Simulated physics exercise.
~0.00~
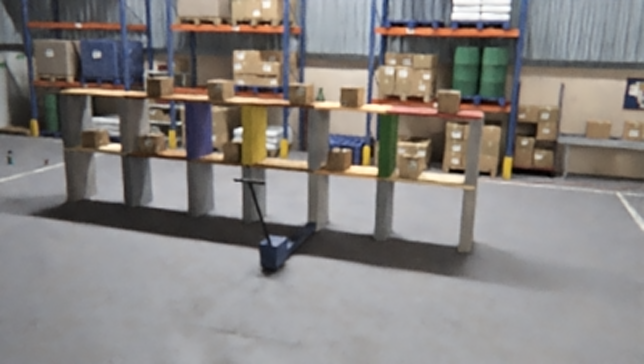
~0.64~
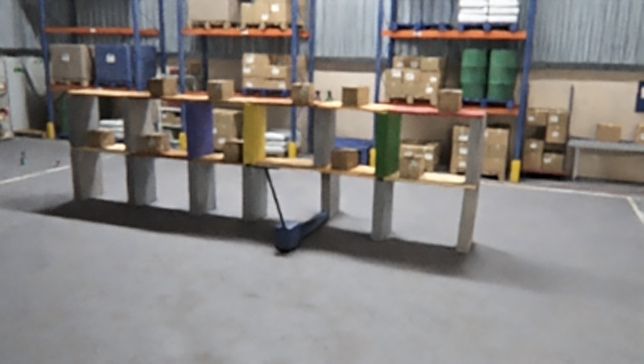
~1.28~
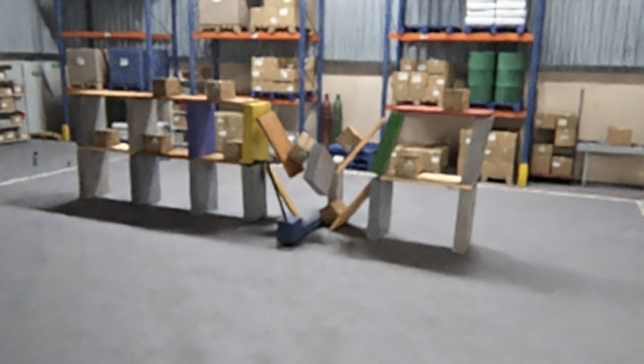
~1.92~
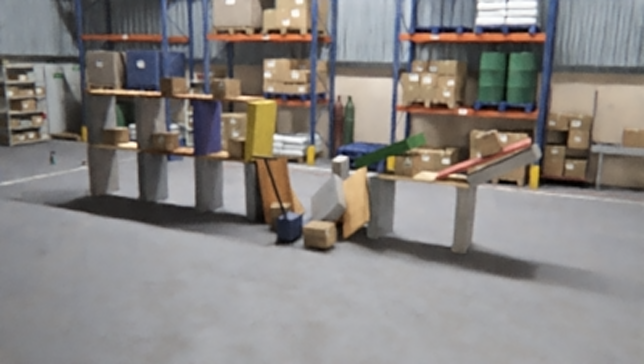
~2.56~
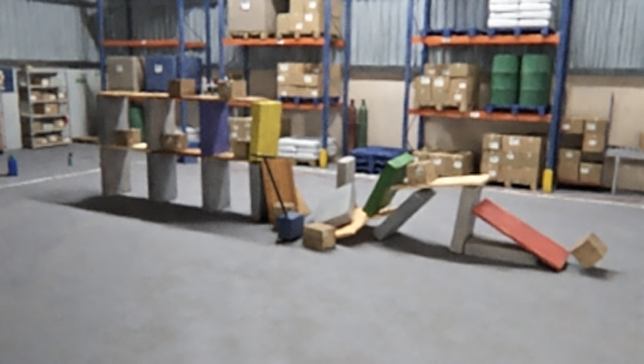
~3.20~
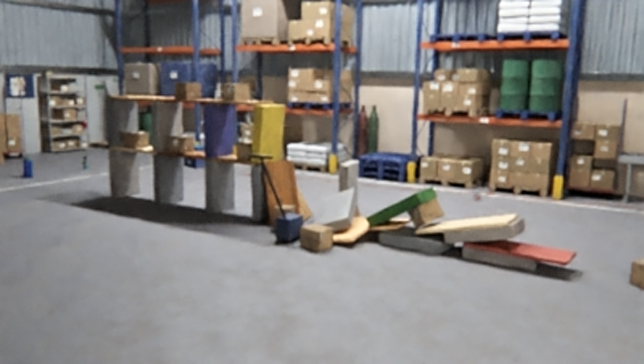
A two-tier makeshift rack of grey uprights and pale boards partly collapses on a warehouse floor, viewed from the front as the camera drifts slightly sideways. Purple, yellow and green uprights stand among the grey, a red board lies on top at right, and cartons rest on both tiers. A narrow blue jack slides right into the base near the middle. The boards there fold inward, spilling a carton and an upright. The green upright topples, then the red board tips down rightward and a carton tumbles away. The right side ends in a low heap, while the left stays standing.
